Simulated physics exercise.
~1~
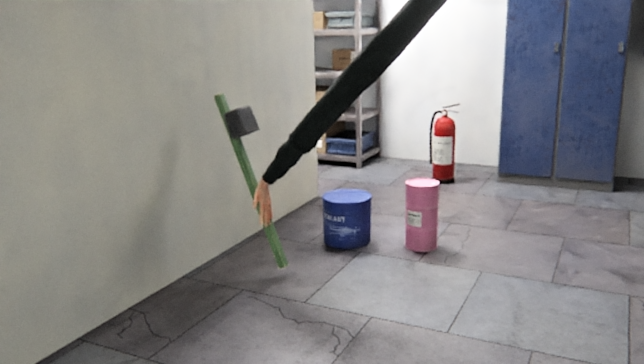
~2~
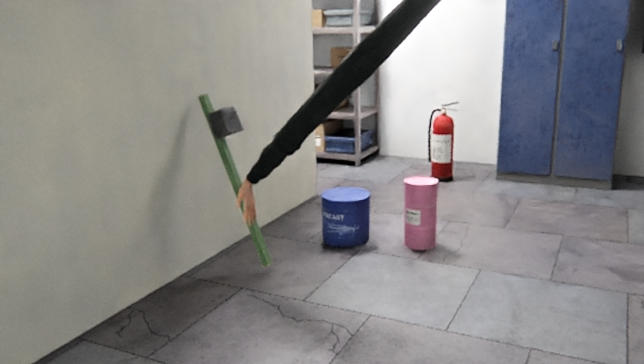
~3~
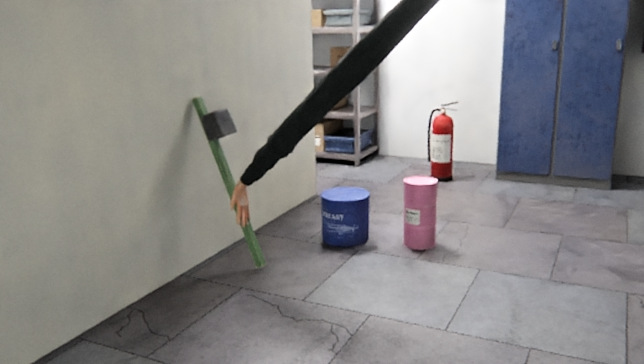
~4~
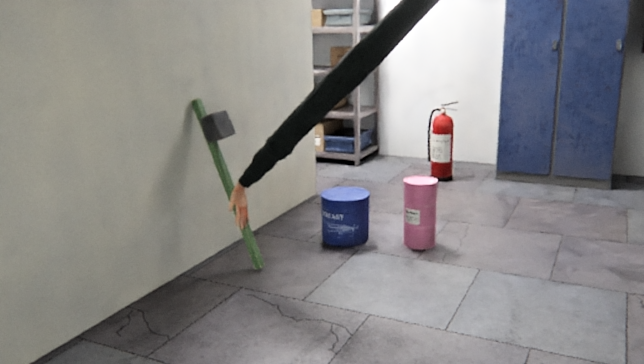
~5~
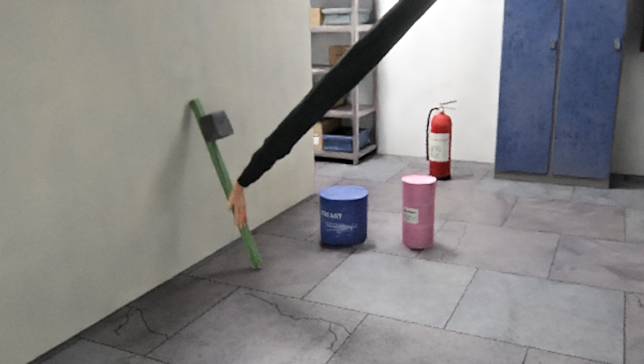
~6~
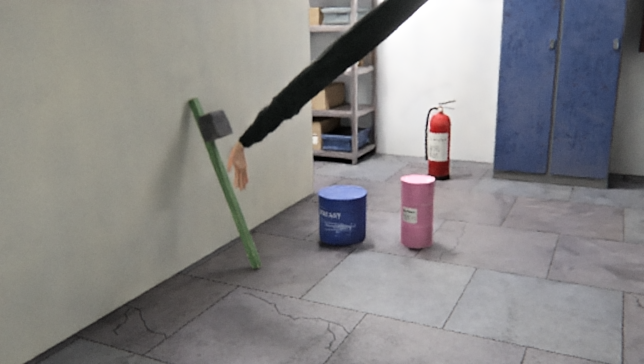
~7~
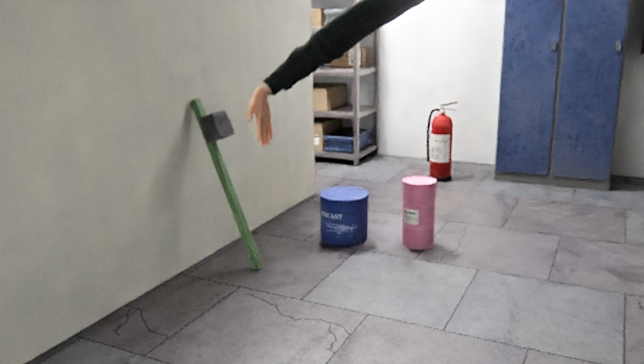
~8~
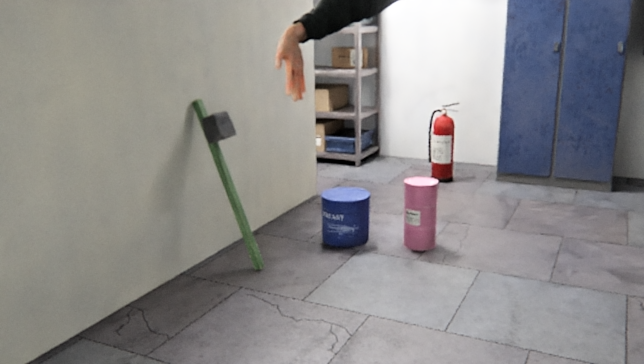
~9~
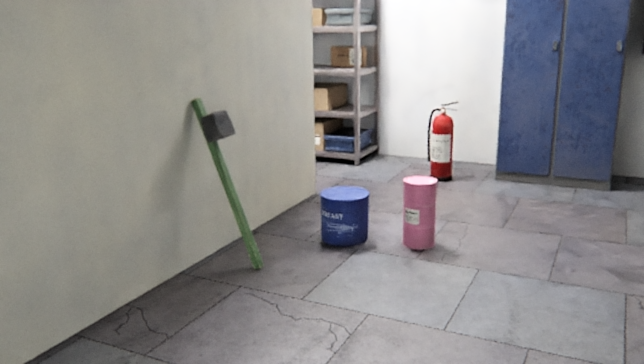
In a room with gray floor tiles, a hand moved a green pole with a dark block near its top leftward against the pale wall, then let go and withdrew, and the pole stayed leaning there beside the unmoved blue pail and pink canister.
